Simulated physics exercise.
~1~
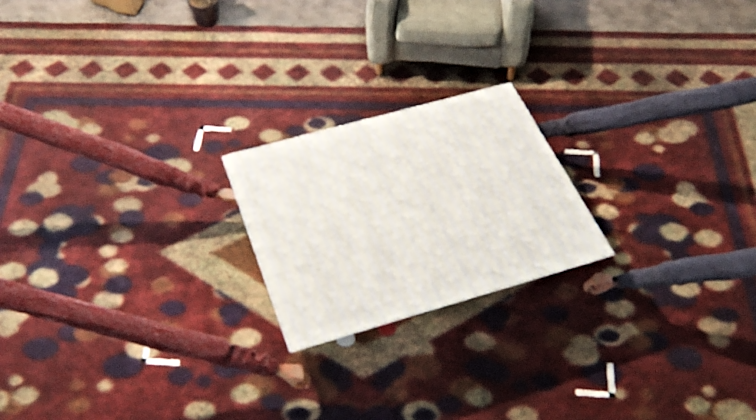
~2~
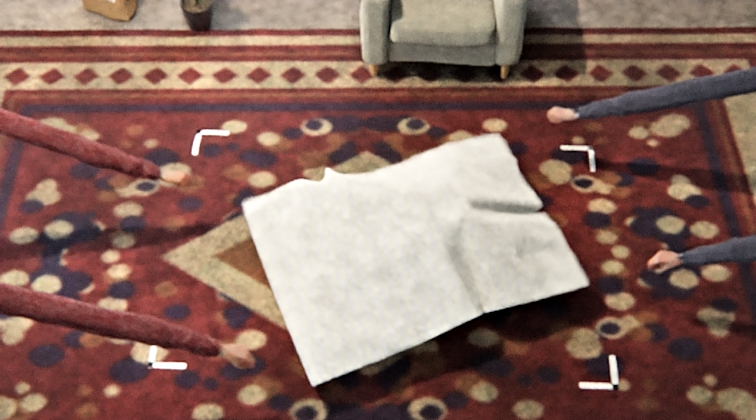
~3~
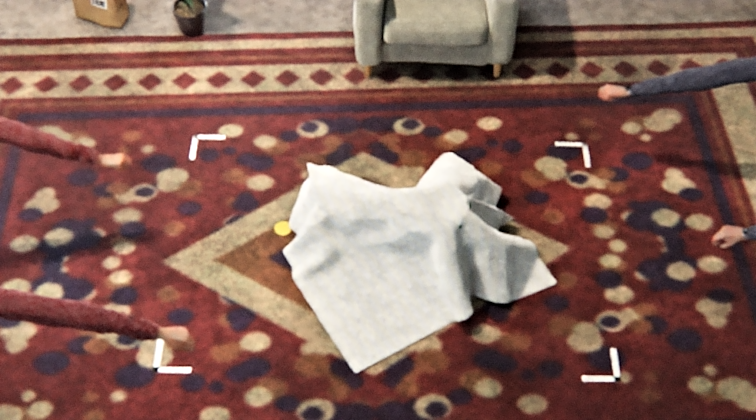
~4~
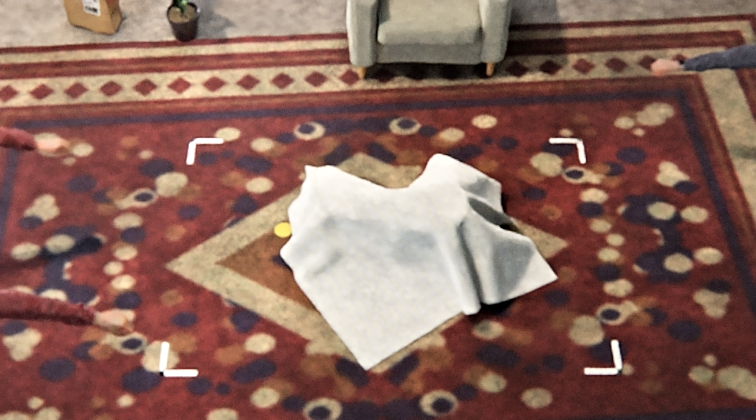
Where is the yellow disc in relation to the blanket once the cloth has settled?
The yellow disc remains in the open, just beside the left edge of the crumpled blanket.
